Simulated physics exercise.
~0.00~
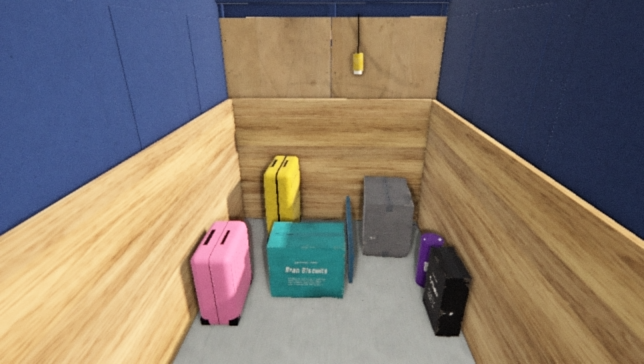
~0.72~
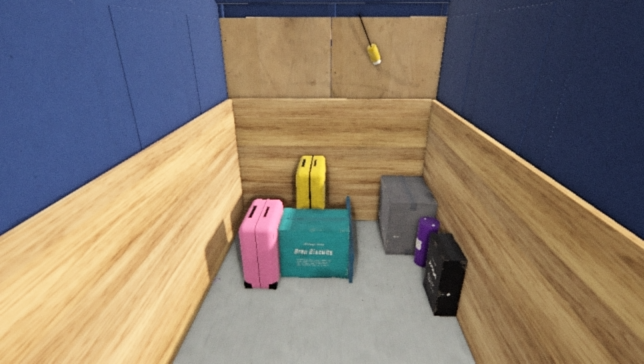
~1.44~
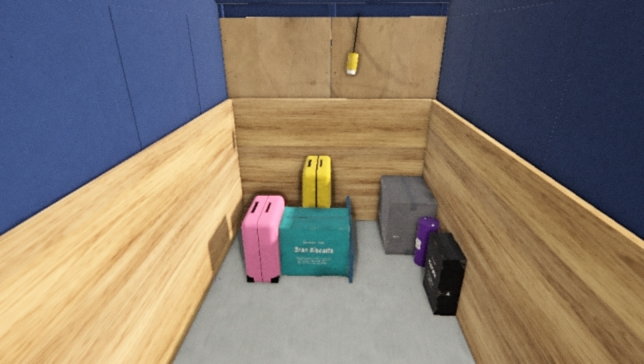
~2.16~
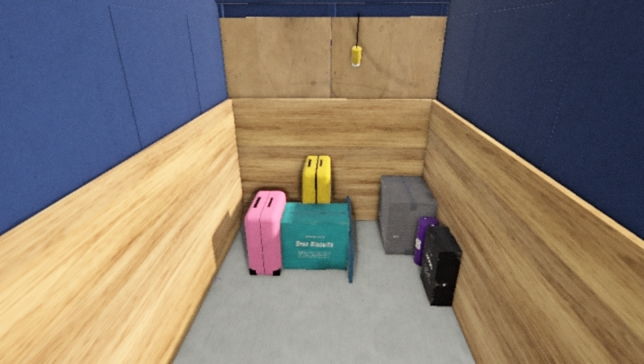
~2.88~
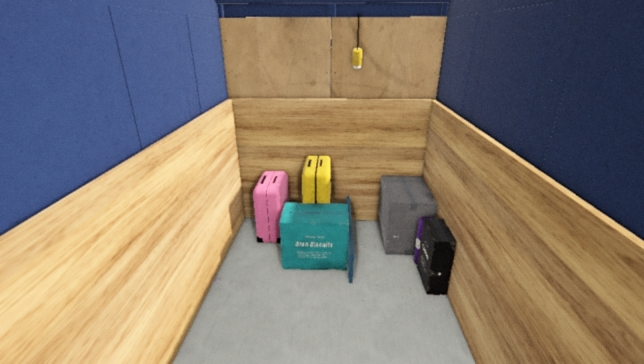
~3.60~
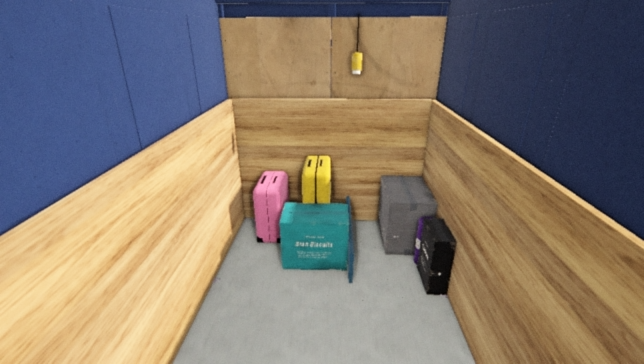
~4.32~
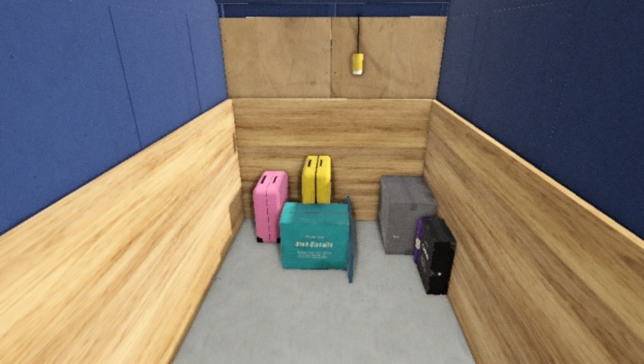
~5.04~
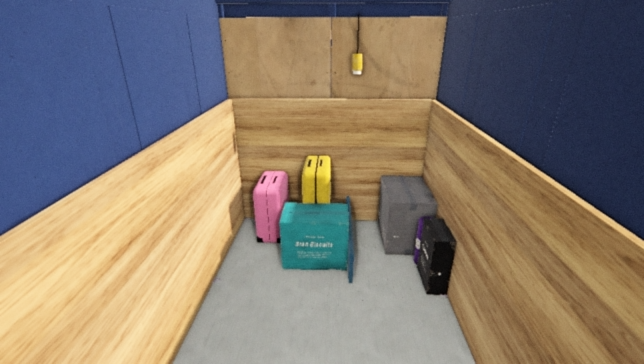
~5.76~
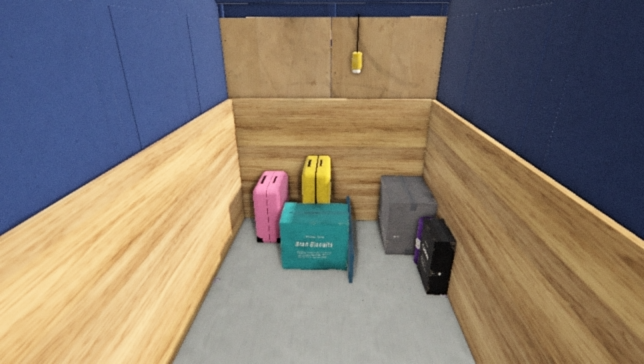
In a wood-lined load bay with blue upper walls, pink and yellow suitcases, a turquoise box, a grey box, a purple canister and a black box stand on the grey floor. First the whole group slides toward the far wall, the pink and yellow cases also shifting right, while a yellow object hanging above swings right. The pink case, turquoise box and black box then creep farther forward. Next the pink case slides deeper, behind the turquoise box's left side, and the black box moves up beside the purple canister. Finally everything rests upright, clustered near the far end.
